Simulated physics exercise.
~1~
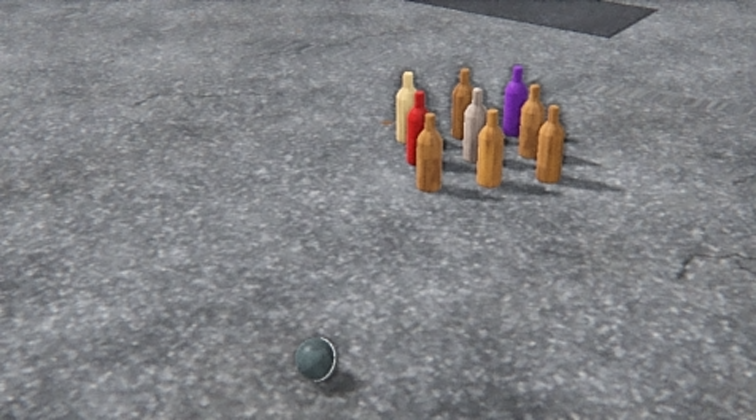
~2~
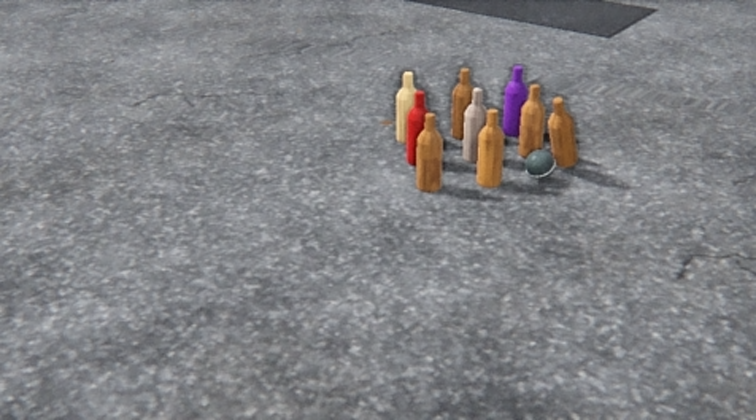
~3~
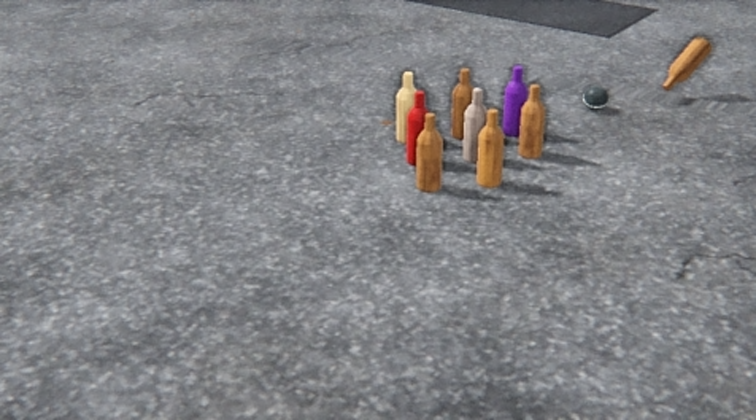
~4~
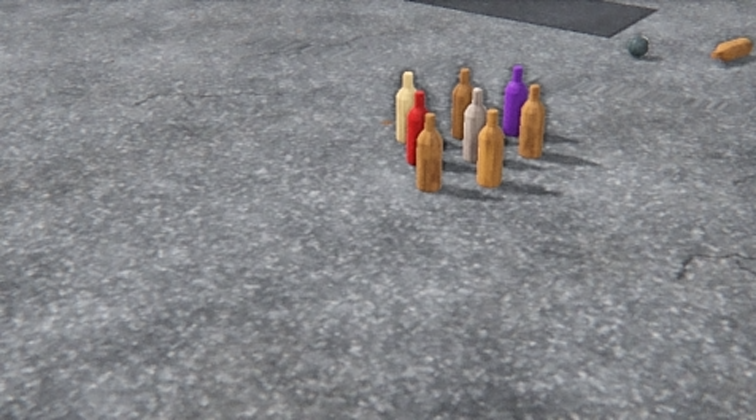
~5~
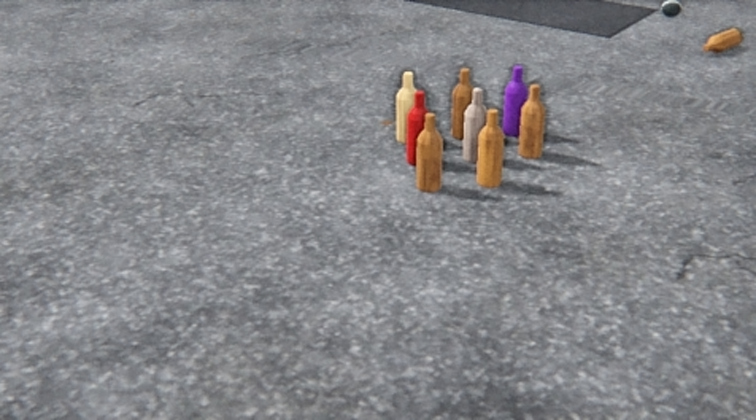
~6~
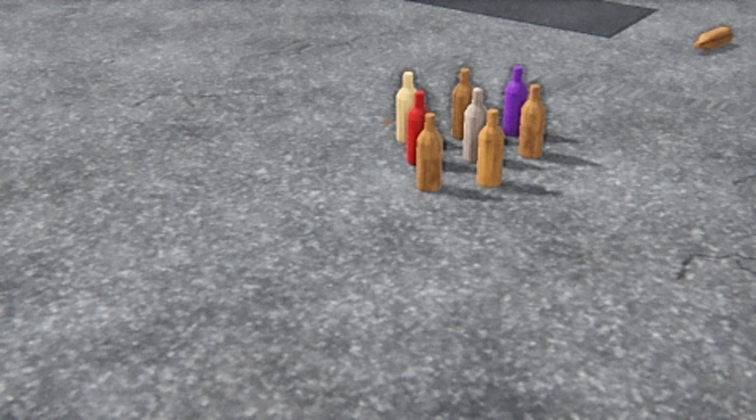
A dark ball rolls up and right, knocks over one wooden skittle, and leaves view.
